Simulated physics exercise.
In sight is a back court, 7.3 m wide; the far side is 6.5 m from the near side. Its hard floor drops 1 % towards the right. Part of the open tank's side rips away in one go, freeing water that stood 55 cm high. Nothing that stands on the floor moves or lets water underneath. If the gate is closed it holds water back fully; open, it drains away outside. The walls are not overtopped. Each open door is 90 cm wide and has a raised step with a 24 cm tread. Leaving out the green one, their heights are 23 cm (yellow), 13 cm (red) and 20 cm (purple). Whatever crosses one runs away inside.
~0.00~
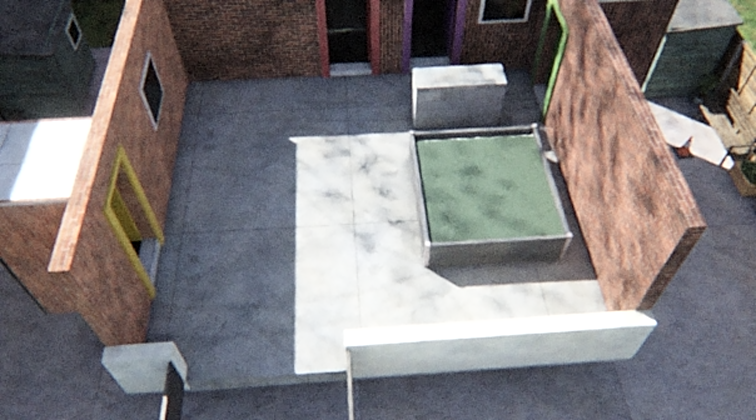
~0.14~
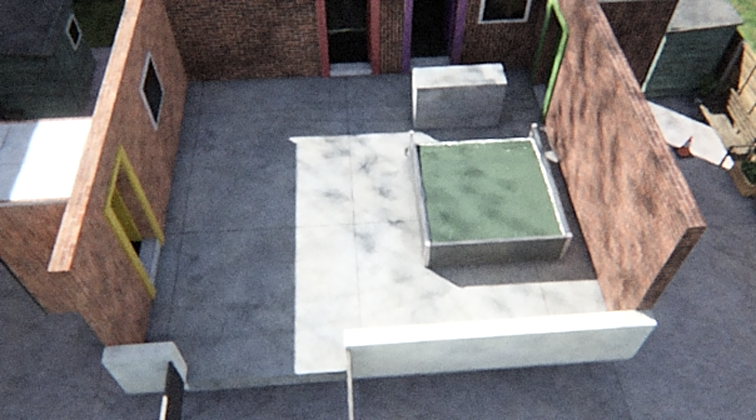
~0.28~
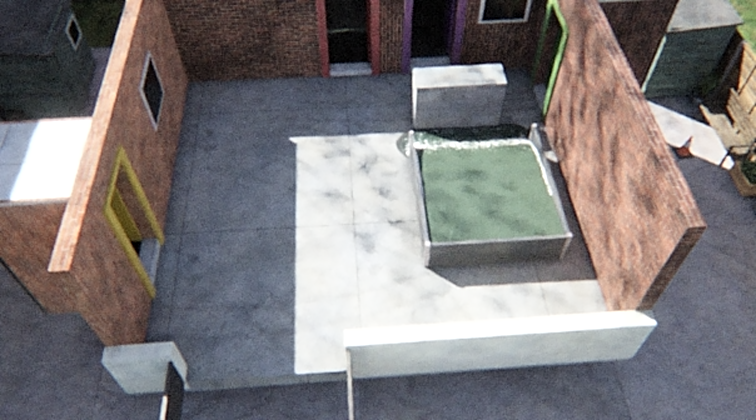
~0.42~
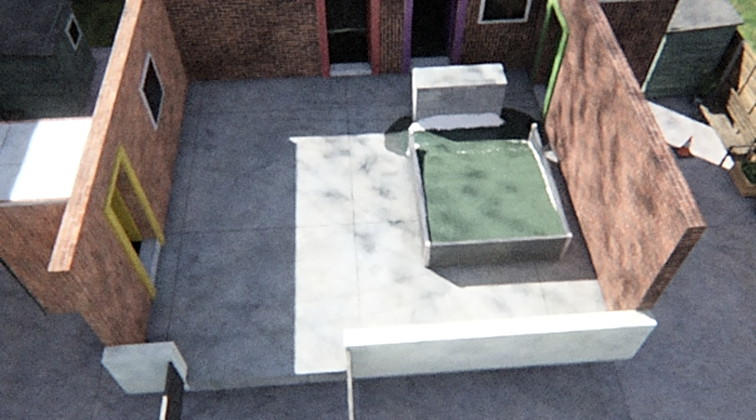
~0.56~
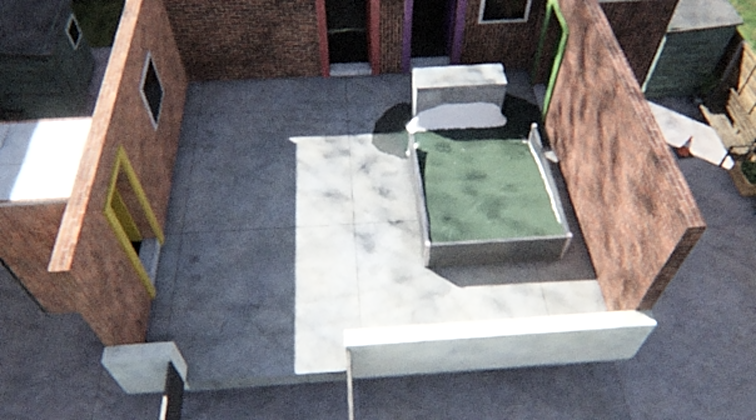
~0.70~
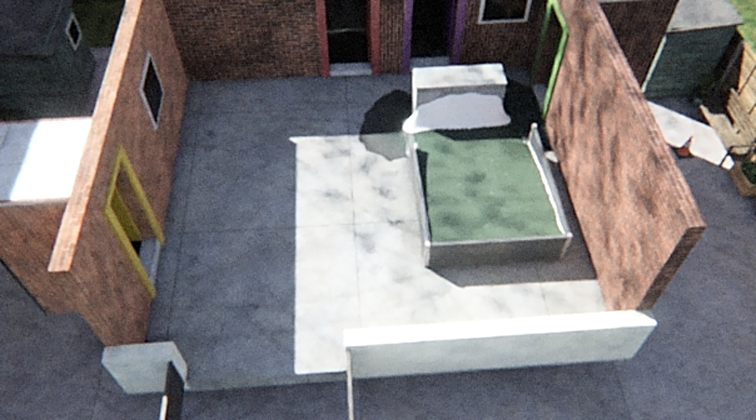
Water spilled out through the far side of a square, green-bottomed tank in a brick-walled court, then spread as a dark patch around the pale block behind it and out to both sides.
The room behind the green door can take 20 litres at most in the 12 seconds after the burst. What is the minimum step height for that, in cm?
At least 23 cm or so.
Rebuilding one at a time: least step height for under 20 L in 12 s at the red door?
About 8.0 cm at red.
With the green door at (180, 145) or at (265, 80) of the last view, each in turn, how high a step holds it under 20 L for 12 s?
About 11.0 and 10.0 cm.
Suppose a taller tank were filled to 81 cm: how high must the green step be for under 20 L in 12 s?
Then roughly 35 cm.
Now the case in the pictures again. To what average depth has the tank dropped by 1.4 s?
About 34 cm.
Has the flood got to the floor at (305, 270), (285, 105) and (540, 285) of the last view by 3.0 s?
In that order: Still dry, flooded, dry.
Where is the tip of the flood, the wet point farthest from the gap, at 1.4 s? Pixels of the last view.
At about (349, 75).
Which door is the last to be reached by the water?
The yellow one.
After 1.4 s water covers 15 % of the floor, deepest (42 cm) near (471, 129); 22 cm at the green door, 13 litres in over its 9 cm step.
After 3.0 s water covers 50 % of the floor, deepest (33 cm) near (524, 73); 18 cm at the green door, 107 litres in over its 9 cm step.
After 12.0 s water covers 100 % of the floor, deepest (10 cm) near (544, 132); 8 cm at the green door, 182 litres in over its 9 cm step.
At the green door as built, the water arrived by 0.7 s and peaked near 22 cm at 1.8 s.
With a step of 20.5 cm, 31 litres would have come in within the 12 s; with 27.5 cm, 6 litres. So under 20 litres takes about 23 cm.
